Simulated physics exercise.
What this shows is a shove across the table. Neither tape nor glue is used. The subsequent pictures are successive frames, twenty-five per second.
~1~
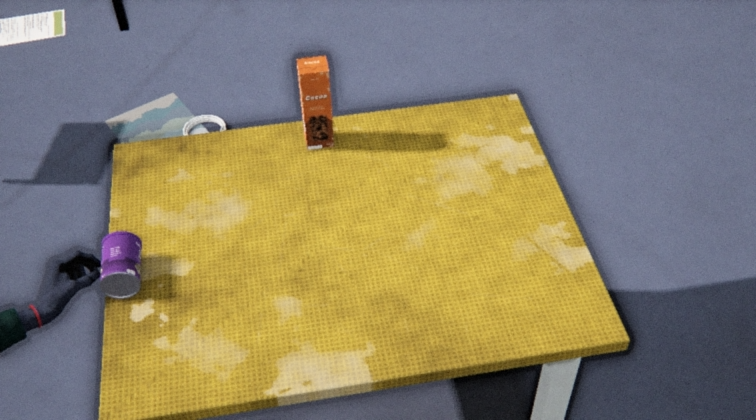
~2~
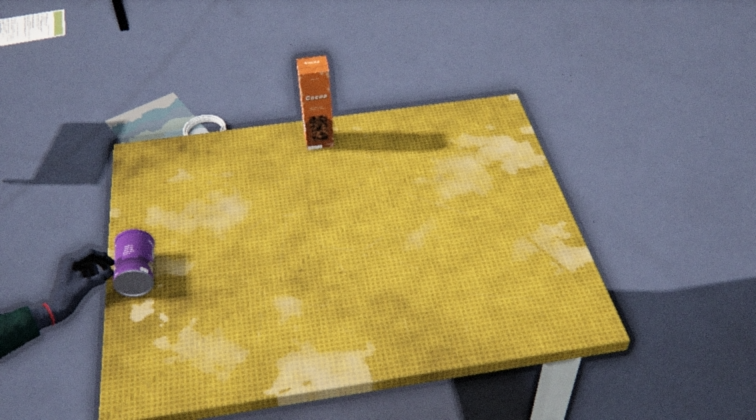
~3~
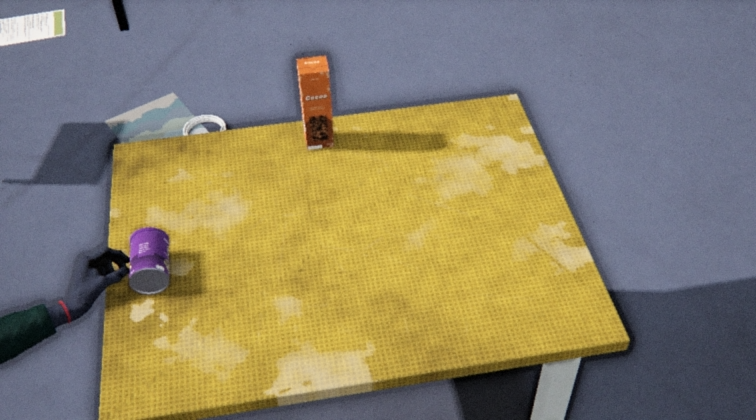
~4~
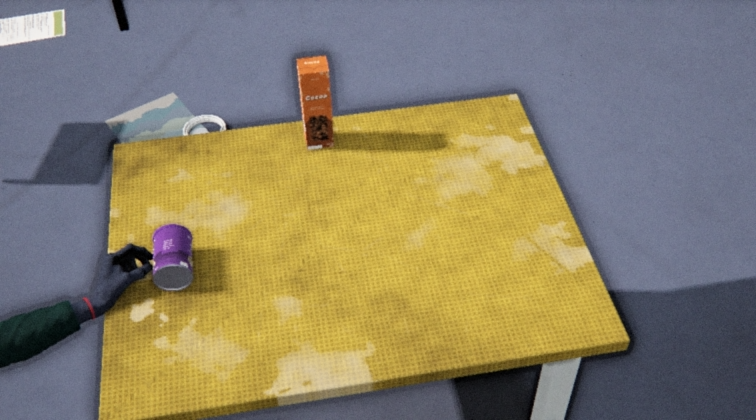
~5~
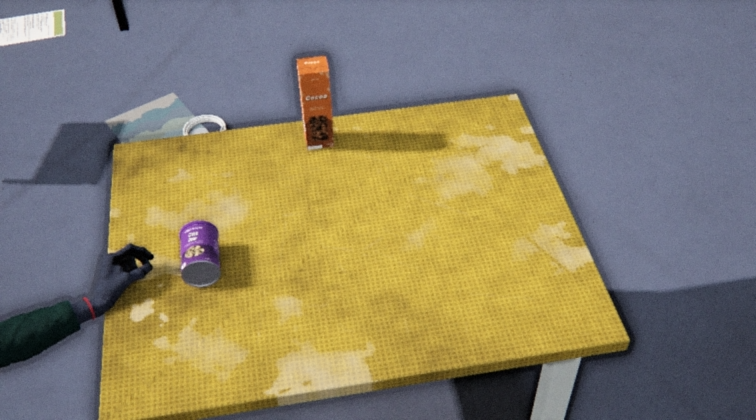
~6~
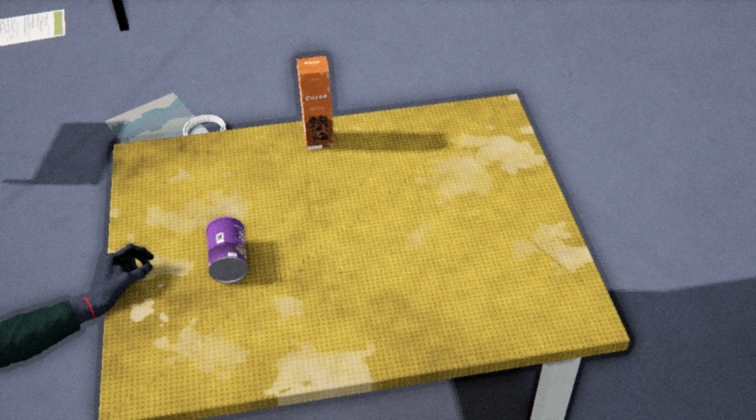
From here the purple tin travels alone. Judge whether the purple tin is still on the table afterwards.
Lost over the side.
Then, 0.30 s past the last view, purple tin displaced well along near (414, 223).
Then, 0.60 s past the last view, purple tin now off the table.
Then, 0.90 s past the last view, things are still on the move.
Finally, off the table, purple tin.
